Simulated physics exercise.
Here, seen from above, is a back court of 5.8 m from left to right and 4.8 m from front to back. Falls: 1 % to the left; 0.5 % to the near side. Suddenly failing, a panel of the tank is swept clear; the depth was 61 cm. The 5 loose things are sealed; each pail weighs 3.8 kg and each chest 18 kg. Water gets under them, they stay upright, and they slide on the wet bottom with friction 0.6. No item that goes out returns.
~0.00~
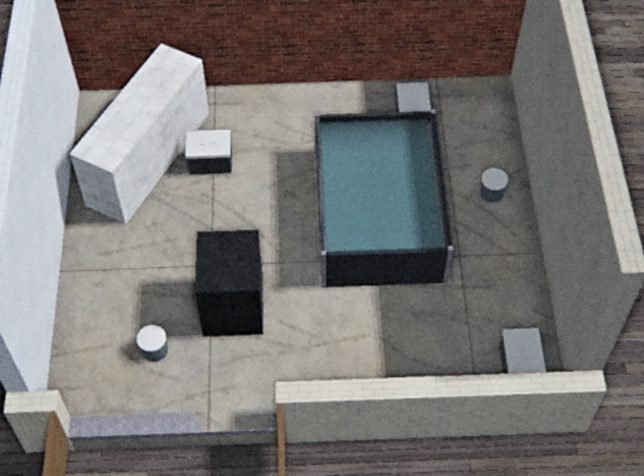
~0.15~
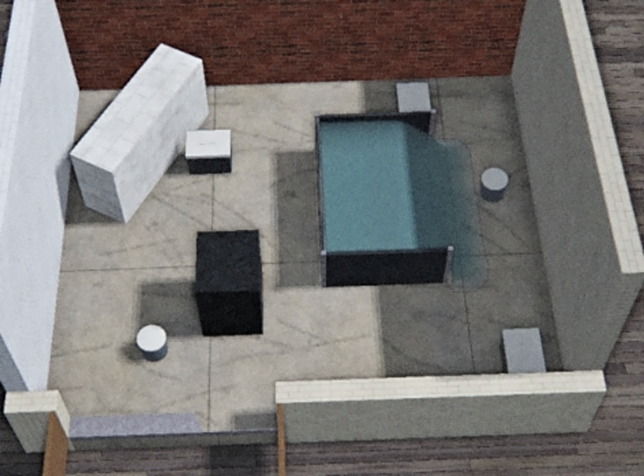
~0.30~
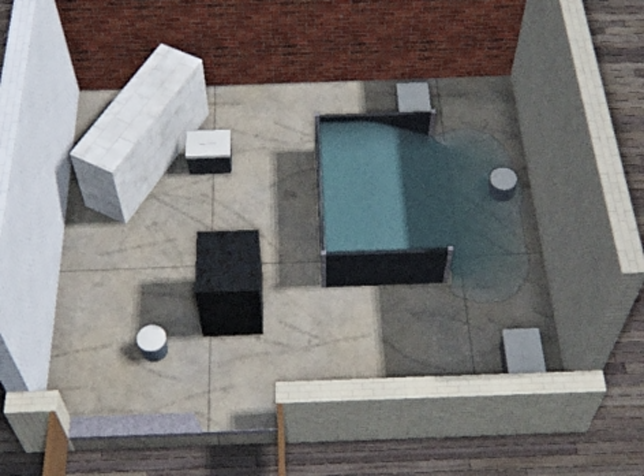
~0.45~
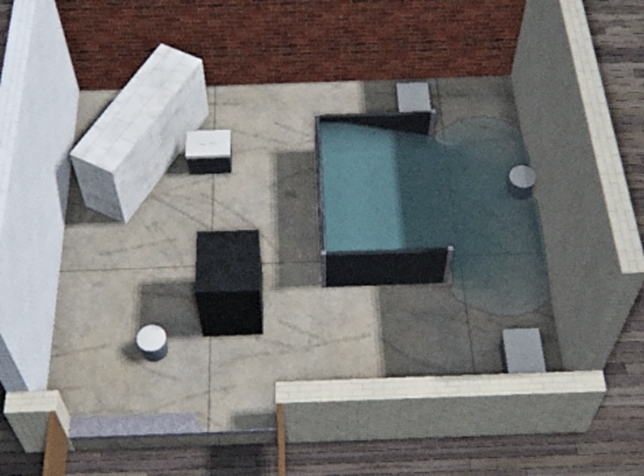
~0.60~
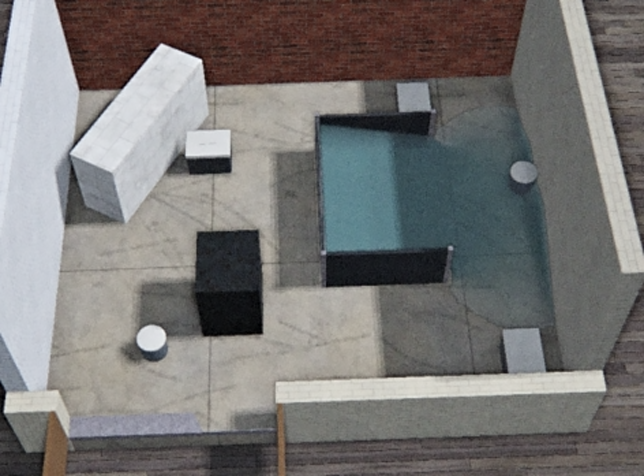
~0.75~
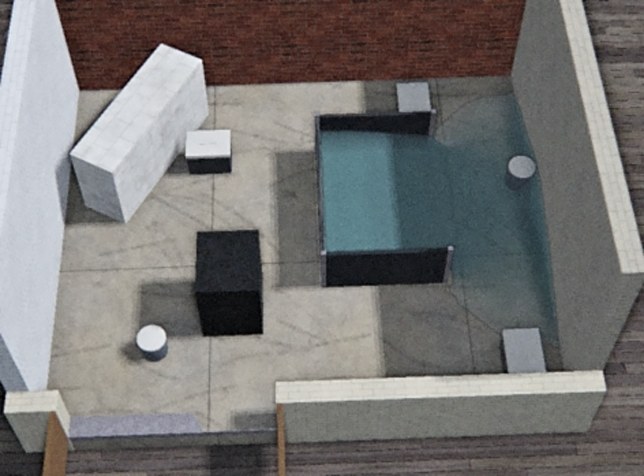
A large dark-walled tank of blue-green water stands right of centre in a walled court with a pale, stained floor and a brick wall at the back, seen from above. A long white block, a small white-topped box, a black box and a white pail sit left, with two grey blocks and a grey pail right. The tank's right side opens, water spreads rightward to the wall, and the right pail shifts slightly right, then barely backward, while the camera and everything else stay still.
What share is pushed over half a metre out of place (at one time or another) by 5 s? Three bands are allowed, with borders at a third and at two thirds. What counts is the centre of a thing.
It meets or tops two thirds.
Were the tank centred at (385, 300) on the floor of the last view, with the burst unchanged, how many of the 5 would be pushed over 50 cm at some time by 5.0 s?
2.
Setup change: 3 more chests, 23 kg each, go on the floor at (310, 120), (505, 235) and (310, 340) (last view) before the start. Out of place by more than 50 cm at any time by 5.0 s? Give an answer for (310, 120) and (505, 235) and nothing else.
Result in order: Exceeded; exceeded.
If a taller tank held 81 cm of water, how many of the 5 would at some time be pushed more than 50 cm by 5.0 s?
That would give 5.
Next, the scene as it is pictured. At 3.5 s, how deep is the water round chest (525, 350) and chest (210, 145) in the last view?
Close to 7 and 7 centimetres.
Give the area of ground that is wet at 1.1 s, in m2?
Somewhere around 7.5 m2, roughly.
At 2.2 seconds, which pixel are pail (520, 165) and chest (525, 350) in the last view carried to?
Roughly (462, 107), then roughly (420, 354).
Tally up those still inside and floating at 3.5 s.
Tally: 1 of them.
After 1.1 s 0 of 5 are over 50 cm from their spots; 1 afloat.
After 2.2 s 2 of 5 are over 50 cm from their spots; 1 afloat.
After 3.5 s 3 of 5 are over 50 cm from their spots; 1 afloat.
After 5.0 s 4 of 5 are over 50 cm from their spots, and 4 have been at some point; 1 afloat.
